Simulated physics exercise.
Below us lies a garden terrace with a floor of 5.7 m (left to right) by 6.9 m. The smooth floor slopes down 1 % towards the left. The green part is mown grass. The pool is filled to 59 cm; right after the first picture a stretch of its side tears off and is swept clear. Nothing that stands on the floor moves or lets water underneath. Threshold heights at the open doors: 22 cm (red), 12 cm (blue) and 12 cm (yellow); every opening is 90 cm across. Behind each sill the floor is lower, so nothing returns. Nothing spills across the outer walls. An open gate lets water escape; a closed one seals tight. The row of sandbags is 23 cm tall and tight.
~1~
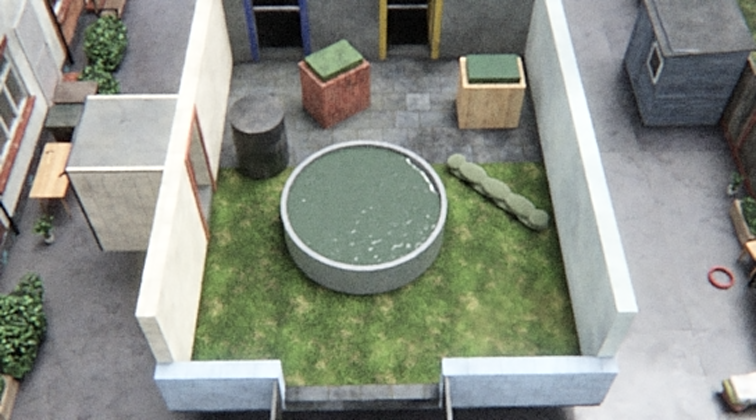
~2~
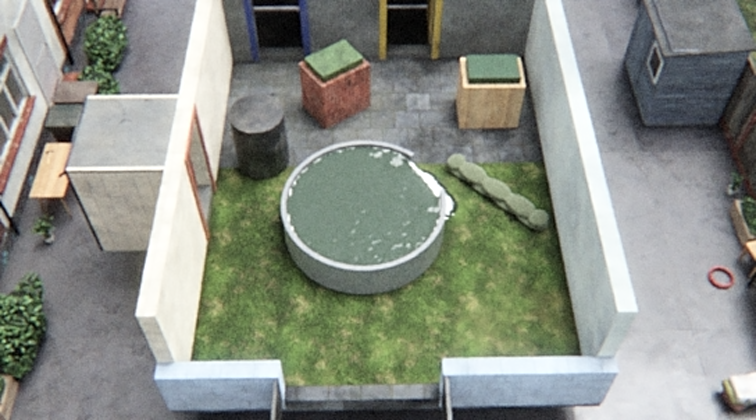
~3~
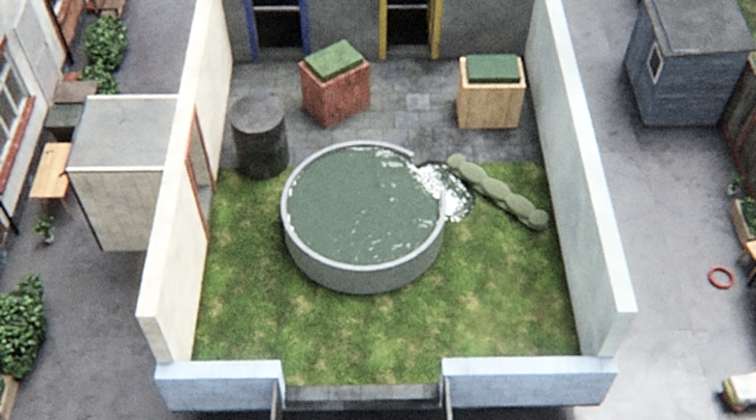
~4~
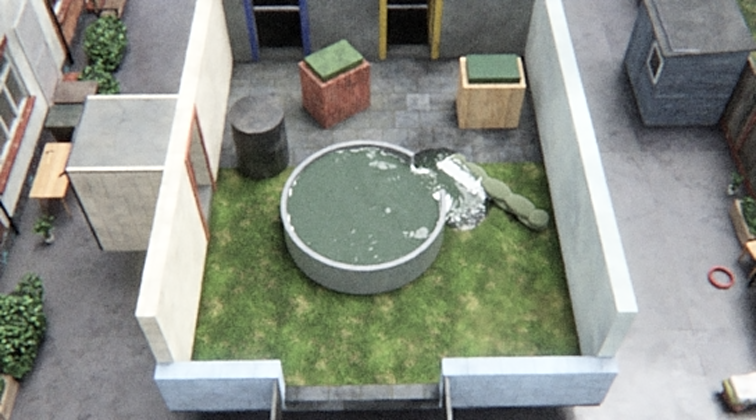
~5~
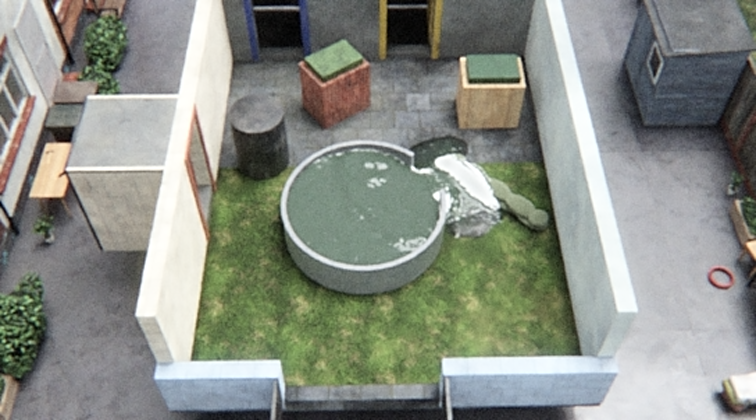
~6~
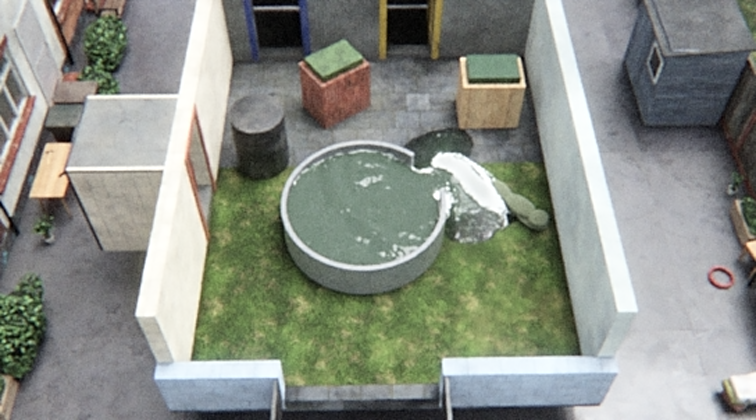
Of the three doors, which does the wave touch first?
First comes the yellow one.
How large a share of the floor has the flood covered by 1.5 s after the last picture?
About 40 per cent.
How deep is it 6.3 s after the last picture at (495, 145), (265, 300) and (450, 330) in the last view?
In that order: 7, 1 and 8 cm.
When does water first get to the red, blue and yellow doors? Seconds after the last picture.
Red 6.5 s, blue 2.4 s, yellow 1.1 s.
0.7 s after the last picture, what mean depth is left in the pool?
Roughly 47 cm on average.
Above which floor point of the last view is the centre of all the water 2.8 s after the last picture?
Near (411, 209).
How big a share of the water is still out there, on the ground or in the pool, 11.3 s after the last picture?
Some 92 per cent remains.
A moment later water covers 20 % of the floor and is deepest (47 cm) near (458, 179); red door not reached, blue door not reached, yellow door not reached.
Soon after water covers 40 % of the floor and is deepest (41 cm) near (458, 179); red door not reached, blue door not reached, yellow door reached 1.1 s after the last picture.
Next water covers 55 % of the floor and is deepest (32 cm) near (458, 179); red door not reached, blue door reached 2.4 s after the last picture, yellow door reached 1.1 s after the last picture.
Later on water covers 85 % of the floor and is deepest (20 cm) near (447, 179); red door not reached, blue door reached 2.4 s after the last picture, yellow door reached 1.1 s after the last picture.
At the end water covers 95 % of the floor and is deepest (11 cm) near (447, 179); red door reached 6.5 s after the last picture, blue door reached 2.4 s after the last picture, yellow door reached 1.1 s after the last picture.
